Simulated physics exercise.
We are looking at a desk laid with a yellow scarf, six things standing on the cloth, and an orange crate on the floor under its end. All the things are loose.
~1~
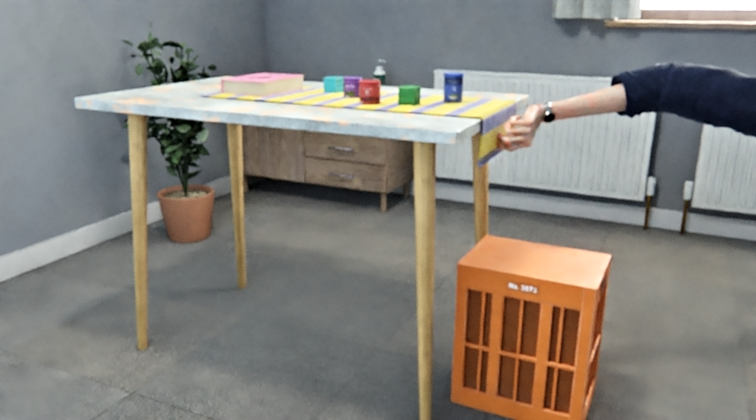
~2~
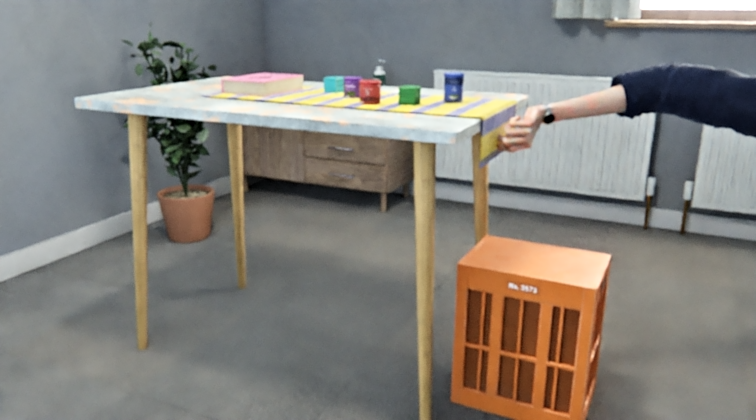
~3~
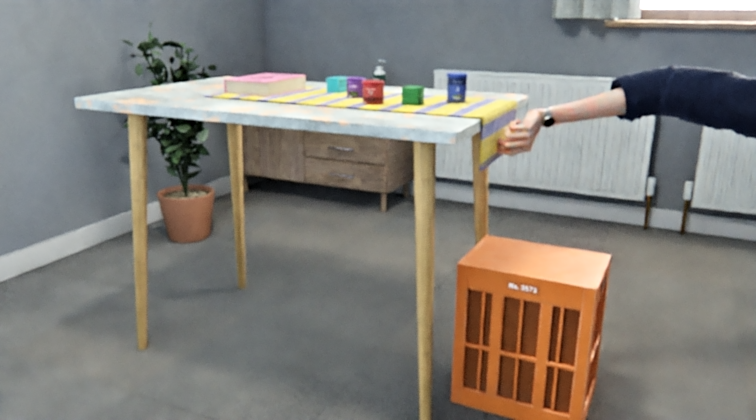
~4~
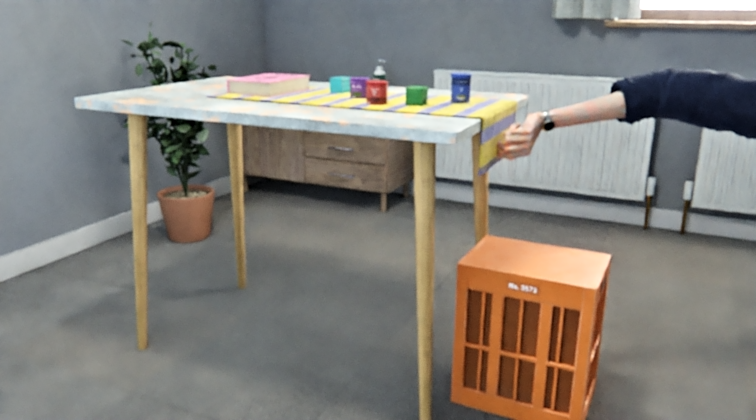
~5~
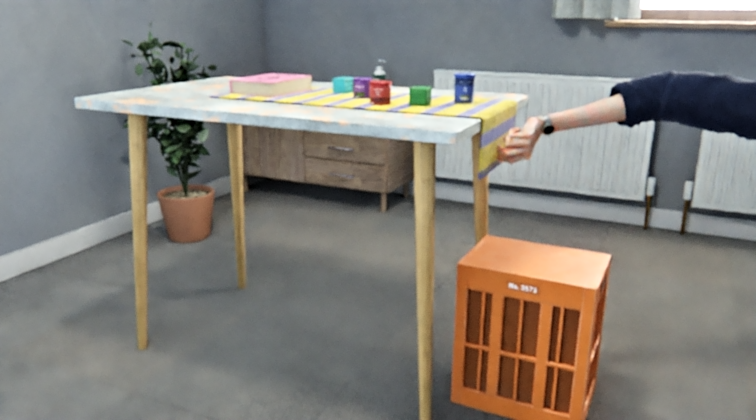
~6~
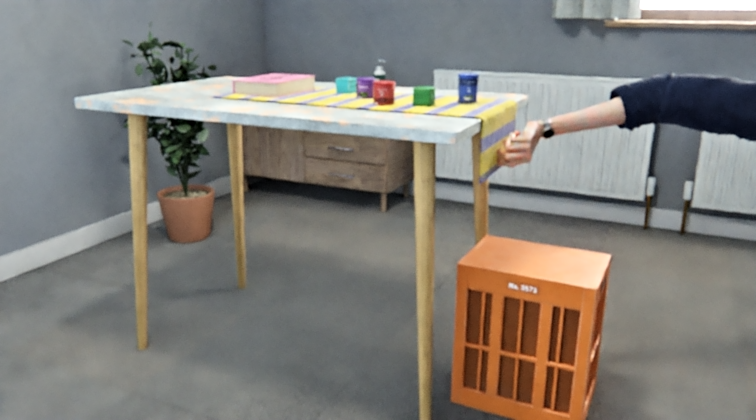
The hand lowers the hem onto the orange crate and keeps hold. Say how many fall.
Over the edge go two.
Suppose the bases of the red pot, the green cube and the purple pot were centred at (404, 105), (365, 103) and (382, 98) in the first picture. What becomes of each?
The red pot drops off, the green cube keeps its place on top, the purple pot survives.
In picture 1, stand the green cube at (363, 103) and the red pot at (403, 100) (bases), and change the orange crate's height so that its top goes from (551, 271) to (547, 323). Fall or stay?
The green cube falls; the red pot falls.
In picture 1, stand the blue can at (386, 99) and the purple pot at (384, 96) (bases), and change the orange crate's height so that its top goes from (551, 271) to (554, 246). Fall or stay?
The blue can does not fall; the purple pot holds on.
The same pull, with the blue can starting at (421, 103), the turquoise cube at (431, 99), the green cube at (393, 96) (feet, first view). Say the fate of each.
The blue can tumbles off; the turquoise cube tumbles off; the green cube survives.
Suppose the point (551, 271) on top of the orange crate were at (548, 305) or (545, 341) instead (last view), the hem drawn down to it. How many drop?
It would be 3 and 4.
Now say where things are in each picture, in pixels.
In the first frame, hem (479, 167); blue can (454, 73); green cube (410, 87); red pot (370, 81); purple pot (353, 78); turquoise cube (335, 77); top of the crate (551, 271).
In the second frame, hem (480, 168); blue can (454, 73).
In the third frame, hem (481, 171); green cube (413, 87).
In the fourth frame, hem (479, 175); red pot (377, 81); top of the crate (551, 271).
In the fifth frame, hem (479, 179); purple pot (362, 78).
In the sixth frame, hem (480, 184); blue can (469, 74); green cube (424, 87); red pot (384, 82); purple pot (366, 78); turquoise cube (347, 78).
Soon after, hem near (496, 219); blue can gone.
Then, hem on the crate; blue can and green cube gone.
At rest, hem on the crate; blue can and green cube gone. The desk loses two.
